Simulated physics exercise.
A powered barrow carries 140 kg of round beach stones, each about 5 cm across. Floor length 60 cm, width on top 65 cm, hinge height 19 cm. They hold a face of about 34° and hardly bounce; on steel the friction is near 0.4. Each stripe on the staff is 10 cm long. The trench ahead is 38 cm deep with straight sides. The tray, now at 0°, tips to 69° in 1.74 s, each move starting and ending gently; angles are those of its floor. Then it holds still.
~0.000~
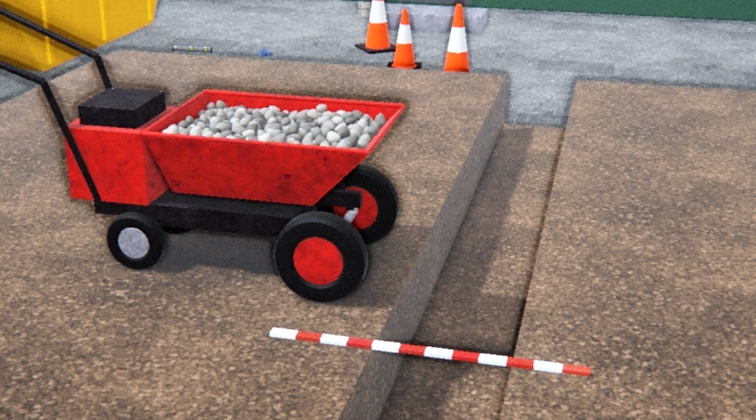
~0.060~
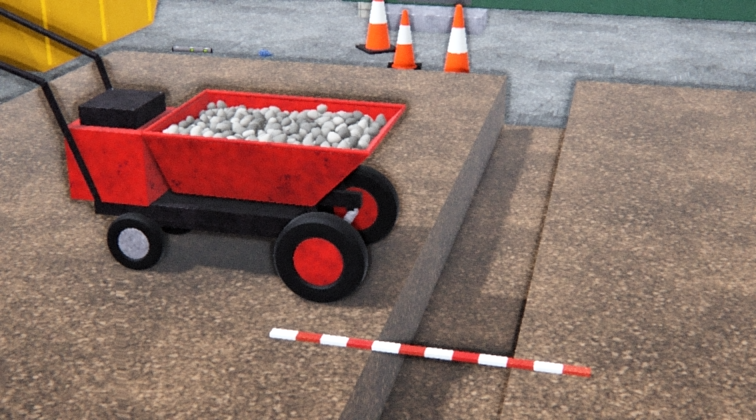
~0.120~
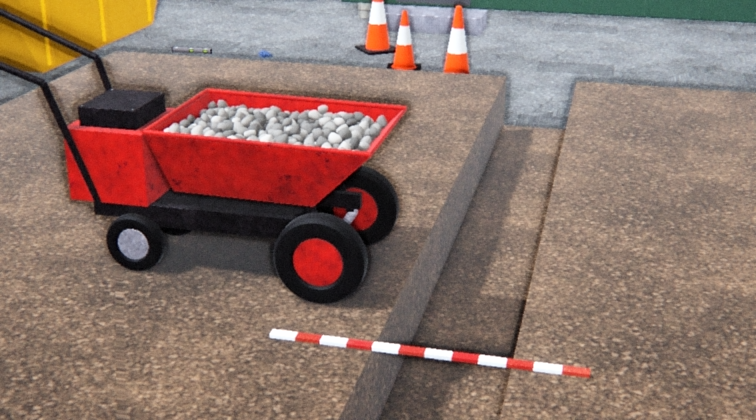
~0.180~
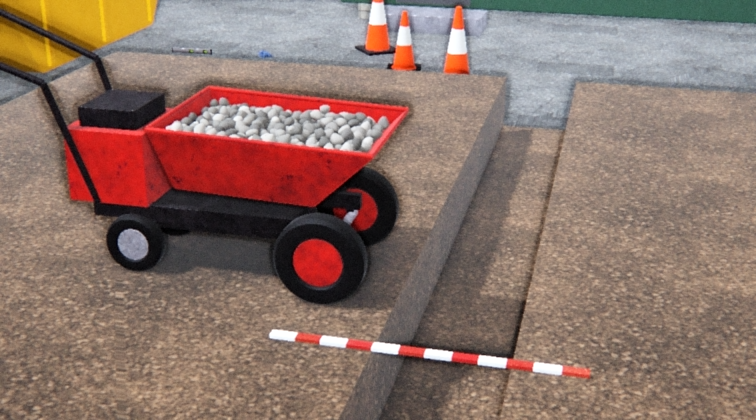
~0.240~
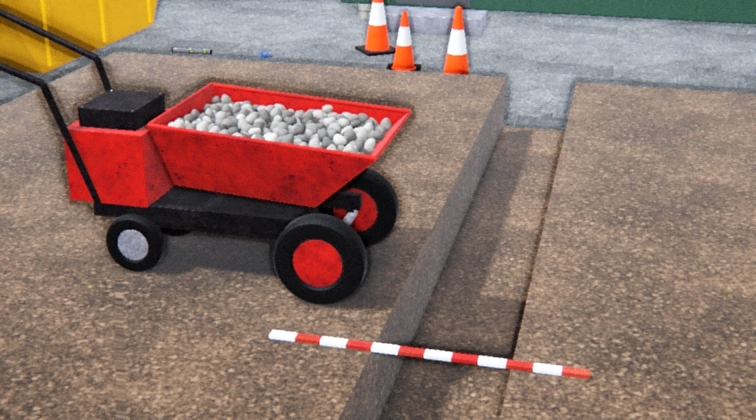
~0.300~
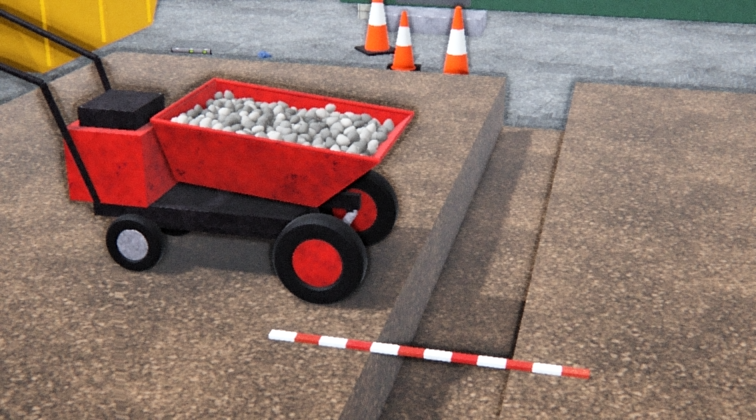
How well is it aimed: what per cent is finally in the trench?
About 82 per cent.
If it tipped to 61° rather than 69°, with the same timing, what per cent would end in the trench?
It would be near 80 per cent.
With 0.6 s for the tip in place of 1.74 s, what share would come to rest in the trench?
Then about 60 per cent.
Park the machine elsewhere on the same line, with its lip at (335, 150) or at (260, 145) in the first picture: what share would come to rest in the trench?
First some 100, then 80 per cent.
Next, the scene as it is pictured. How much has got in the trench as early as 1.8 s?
Some 60 per cent.
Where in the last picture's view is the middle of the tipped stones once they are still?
Near (490, 355).
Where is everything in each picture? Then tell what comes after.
In the first frame, the tray is at 0°, its lip at (369, 153); the top of the load is at (278, 119).
In the second frame, the tray is at 0°, its lip at (369, 154); the top of the load is at (270, 118); the stones move at 0.1 m/s on average.
In the third frame, the tray is at 1°, its lip at (370, 155); the top of the load is at (271, 118); the stones move at 0.1 m/s on average.
The fourth frame shows lip at (373, 157), floor tilted 2°, highest stones at (256, 118); the stones move at 0.2 m/s on average.
In the fifth frame, the tray is at 4°, its lip at (376, 159); the top of the load is at (242, 115); the stones move at 0.2 m/s on average.
The sixth frame shows lip at (379, 161), floor tilted 5°, highest stones at (239, 110); the stones move at 0.3 m/s on average.
After 1.3 s the floor is at 58°; 97 % in the tray, 3 % in the trench; the foremost stones are at (481, 245).
After 1.8 s the floor is at 69°; 24 % in the tray, 60 % in the trench, 15 % past the trench; the foremost stones are at (640, 309).
After 2.2 s the floor is at 69°; 5 % in the tray, 77 % in the trench, 18 % past the trench; the foremost stones are at (732, 333).
After 4.1 s the floor is at 69°; 0 % in the tray, 82 % in the trench, 18 % past the trench; the foremost stones are past the picture's edge.
